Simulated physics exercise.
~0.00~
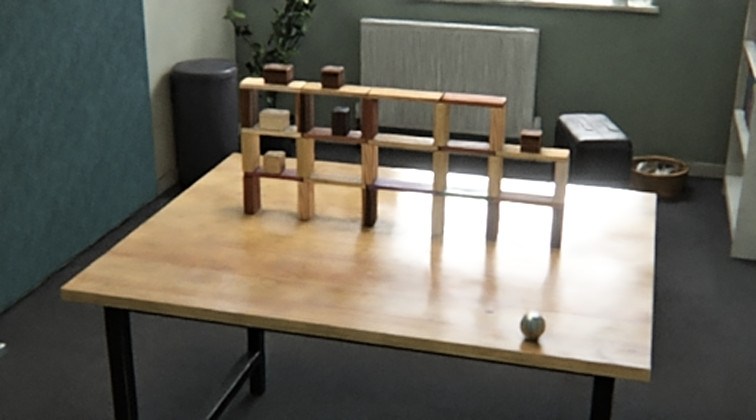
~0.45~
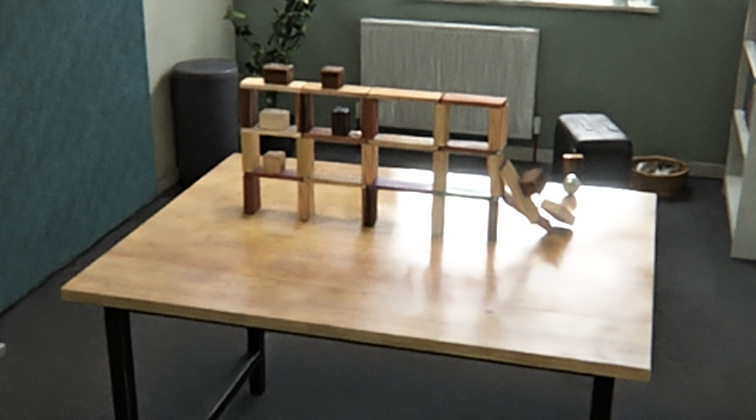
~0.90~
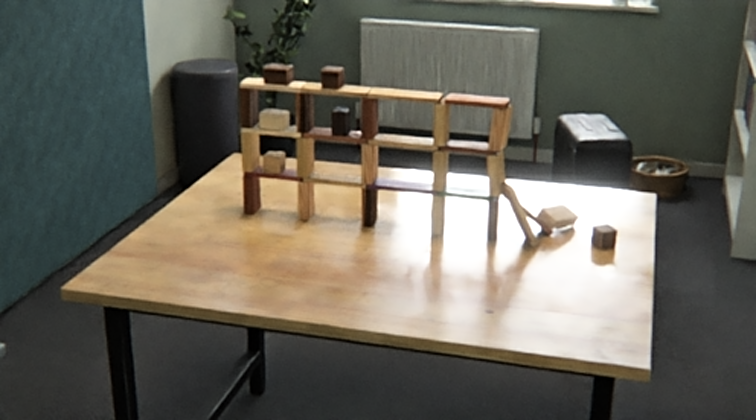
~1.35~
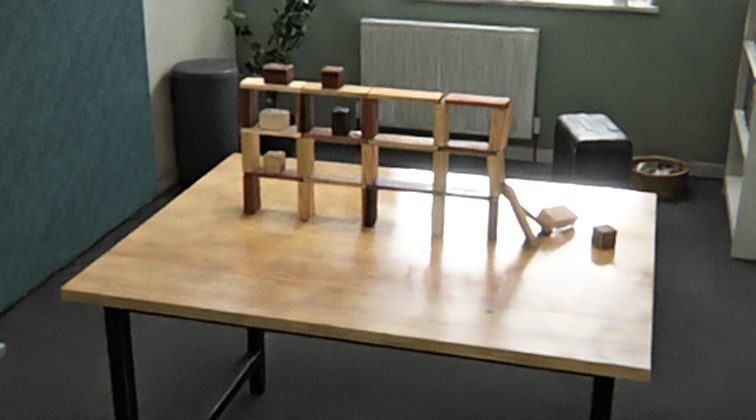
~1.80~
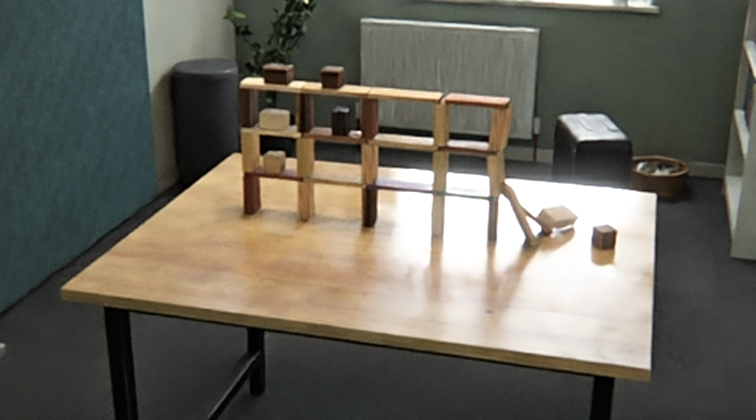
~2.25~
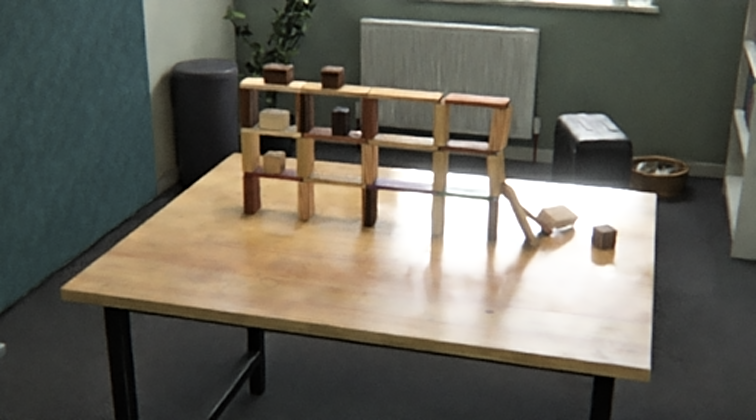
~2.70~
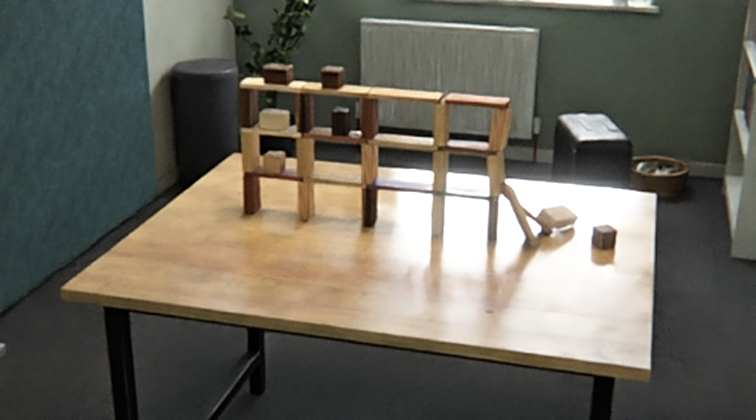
Wooden block structure on a table losing its low right-hand end to a rolling steel ball, the rest staying upright.
